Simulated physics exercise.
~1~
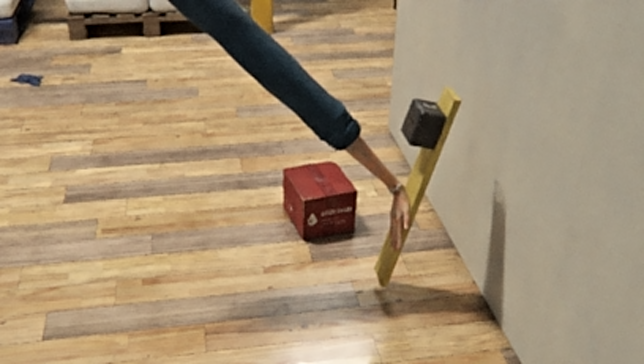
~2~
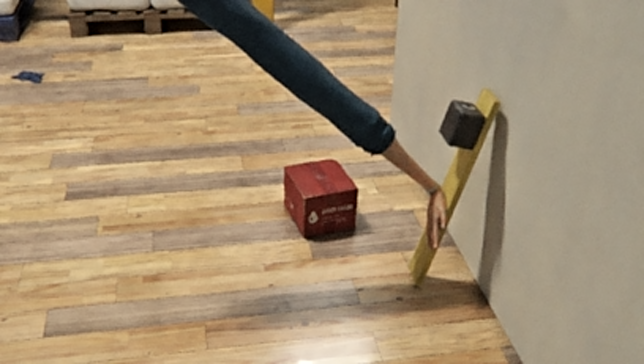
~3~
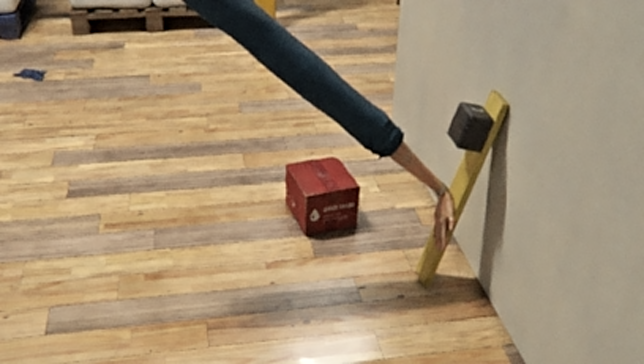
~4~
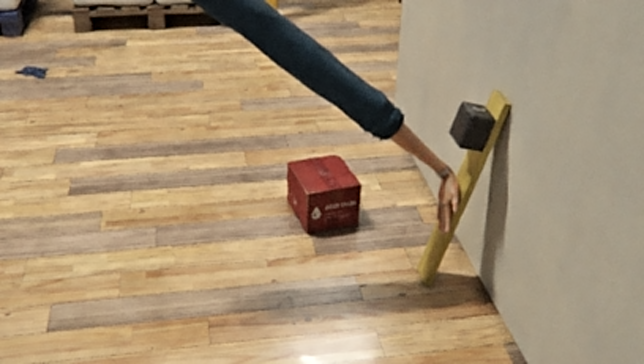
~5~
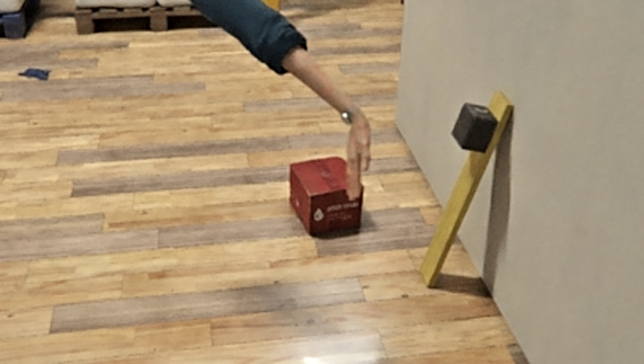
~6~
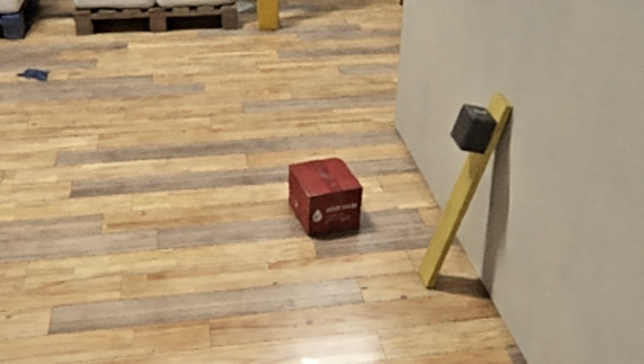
The footage shows a hand moving a yellow plank, with a dark block near its top, to the right until it leans against a pale wall beside a red box. The hand lets go and withdraws, and the plank stays leaning in place.
